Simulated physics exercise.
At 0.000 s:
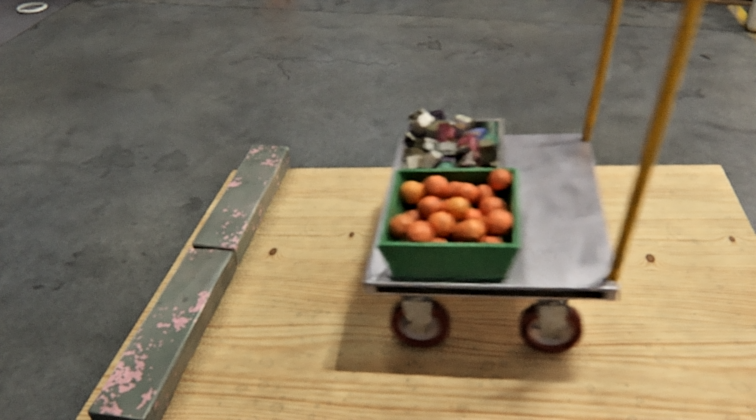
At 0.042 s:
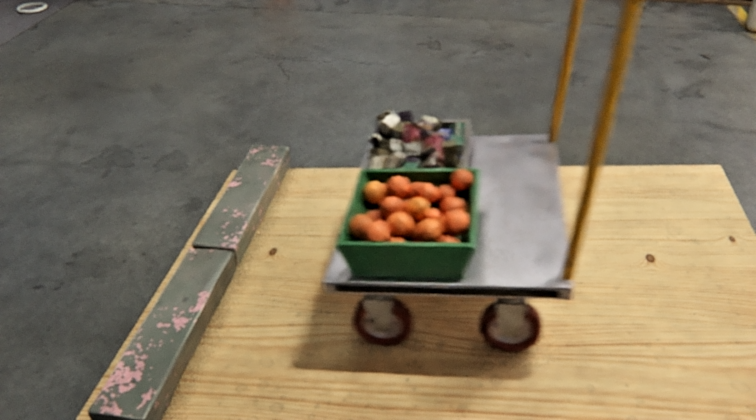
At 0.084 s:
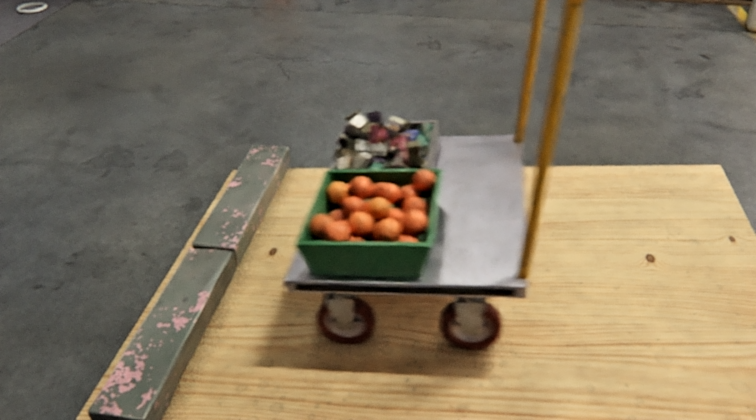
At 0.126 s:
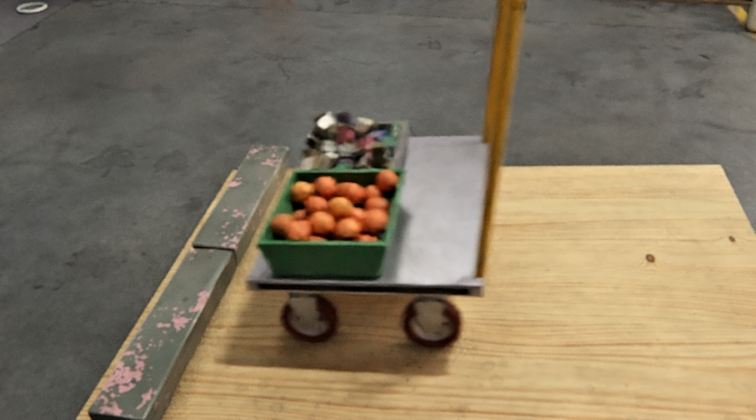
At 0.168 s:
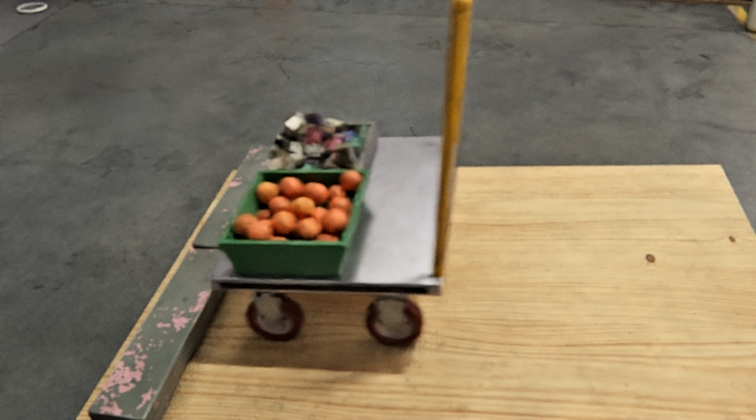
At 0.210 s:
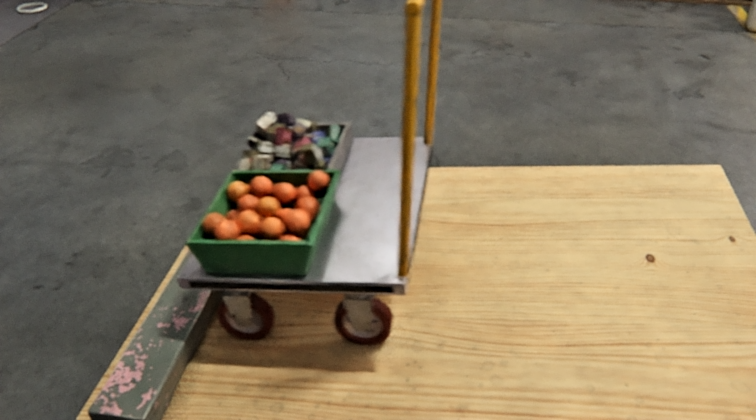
A flat grey cart with a tall yellow handle at its right end stands on a pale wooden ramp over a dark concrete floor, seen from slightly above. It carries a green basket of oranges in front and a grey basket of small mixed cartons behind. The cart rolls steadily left toward a chipped green-and-pink sill, its load riding along, while the camera stays still.
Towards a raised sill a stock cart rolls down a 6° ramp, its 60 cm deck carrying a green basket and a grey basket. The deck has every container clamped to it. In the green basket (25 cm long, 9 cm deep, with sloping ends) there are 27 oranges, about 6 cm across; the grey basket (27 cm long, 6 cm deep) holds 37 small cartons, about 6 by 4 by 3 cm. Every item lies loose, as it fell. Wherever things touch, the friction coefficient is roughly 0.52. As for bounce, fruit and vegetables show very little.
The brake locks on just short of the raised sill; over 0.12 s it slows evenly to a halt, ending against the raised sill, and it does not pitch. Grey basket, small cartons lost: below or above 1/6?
Above.
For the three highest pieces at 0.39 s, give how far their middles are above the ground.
Mean height: Some 46 cm.
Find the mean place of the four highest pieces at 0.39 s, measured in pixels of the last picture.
Their centre sits close to pixel (220, 168).
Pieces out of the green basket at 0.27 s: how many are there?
Count for the green basket: Roughly 0.
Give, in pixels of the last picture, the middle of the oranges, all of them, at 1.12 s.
Near (227, 215) in pixels.
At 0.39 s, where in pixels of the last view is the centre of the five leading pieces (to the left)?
About (175, 150).
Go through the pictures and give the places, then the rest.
In the first frame (places track the rim corner closest to us here), grey basket (its farthest corner) (415, 122); green basket (515, 245); 56 cm to go; all still inside.
Grey basket (383, 122); green basket (470, 245); 46 cm to go, in the second frame.
Grey basket (353, 123); green basket (426, 244); 36 cm to go, in the third frame.
Grey basket (323, 124); green basket (383, 244); 25 cm to go, in the fourth frame.
Grey basket (293, 125); green basket (342, 243); 15 cm to go, in the fifth frame.
Grey basket (269, 125); green basket (308, 243); stopping; all still inside, in the sixth frame.
After 0.27 s, the green basket has all 27 and the grey basket is down by 3 of 37.
After 0.39 s, the green basket has all 27 and the grey basket is down by 12 of 37.
After 0.62 s, the green basket is down by 1 of 27 and the grey basket is down by 16 of 37.
Outcome (at 1.12 s), the green basket is down by 1 of 27 and the grey basket is down by 16 of 37. Asked share, 16 of 37, 43 per cent.
